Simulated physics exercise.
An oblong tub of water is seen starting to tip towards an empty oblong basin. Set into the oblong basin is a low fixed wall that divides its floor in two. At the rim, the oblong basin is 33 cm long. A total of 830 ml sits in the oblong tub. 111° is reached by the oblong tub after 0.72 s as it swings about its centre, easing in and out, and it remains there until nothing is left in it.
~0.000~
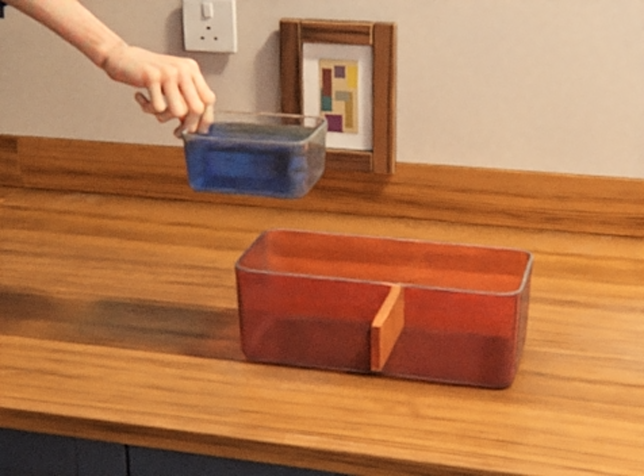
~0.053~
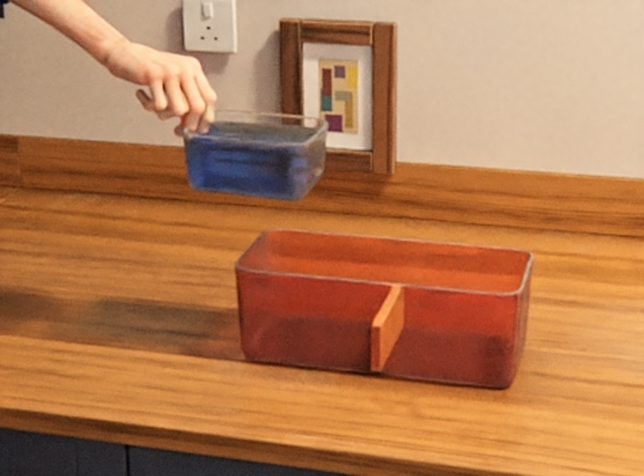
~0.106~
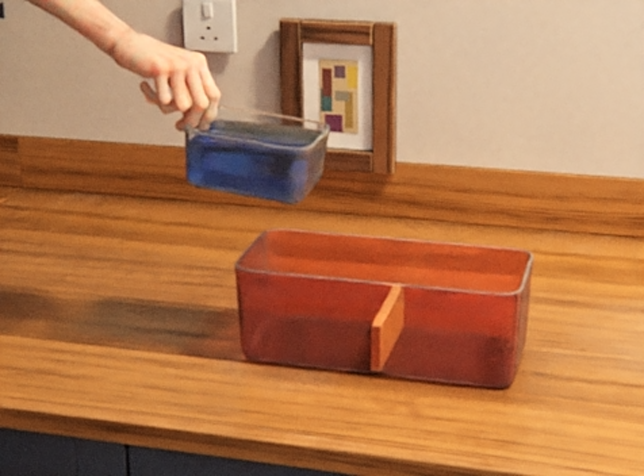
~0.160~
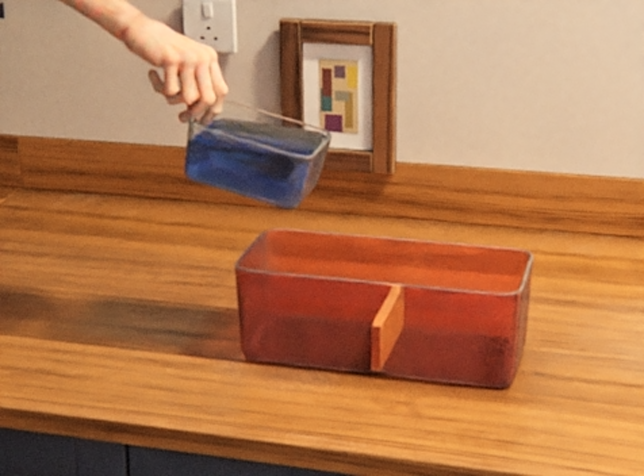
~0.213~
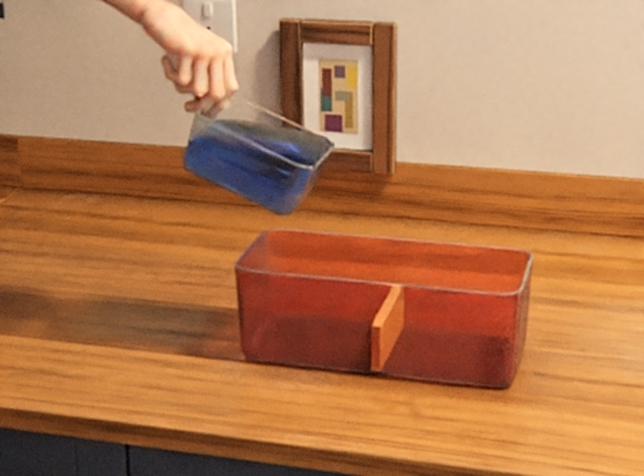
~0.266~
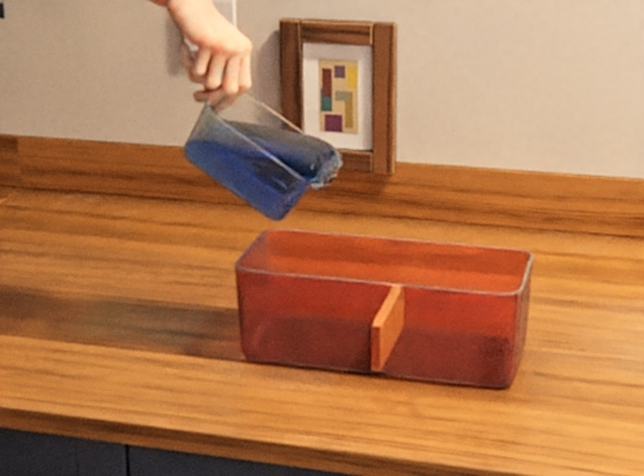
We see a hand holding a clear oblong tub of blue water above a red oblong basin with a wooden divider; the hand gradually tilts the tub rightward, and the water shifts until some begins passing over its right rim.
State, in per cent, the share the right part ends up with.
The right part ends up with roughly 10 %.
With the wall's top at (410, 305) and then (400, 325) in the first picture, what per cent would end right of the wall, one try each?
5 per cent first, 20 per cent second.
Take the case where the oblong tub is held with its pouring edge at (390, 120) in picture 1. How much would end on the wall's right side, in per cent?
It would then come to around 75 percent.
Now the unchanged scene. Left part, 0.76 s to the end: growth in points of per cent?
Roughly 8 per cent.
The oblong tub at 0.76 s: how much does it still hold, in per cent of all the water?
Share remaining: Approx. 1 %.
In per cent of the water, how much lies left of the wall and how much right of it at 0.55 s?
Around 46 on the left side and 8 on the right side.
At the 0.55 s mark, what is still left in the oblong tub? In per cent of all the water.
I reckon about 12 in a hundred is still held.
Then, 0.55 s in, the tilt is 97° and 12 per cent is still to pour, 47 is left of the wall and 8 right of it.
Then, 0.76 s in, the tilt is 111° and 1 per cent is still to pour, 70 is left of the wall and 8 right of it.
Then, 0.98 s in, the tilt is 111° and 0 per cent is still to pour, 78 is left of the wall and 10 right of it.
Then, 1.22 s in, the tilt is 111° and 0 per cent is still to pour, 78 is left of the wall and 10 right of it.
Finally, 78 per cent lies left of the wall, 10 right of it and 12 outside.
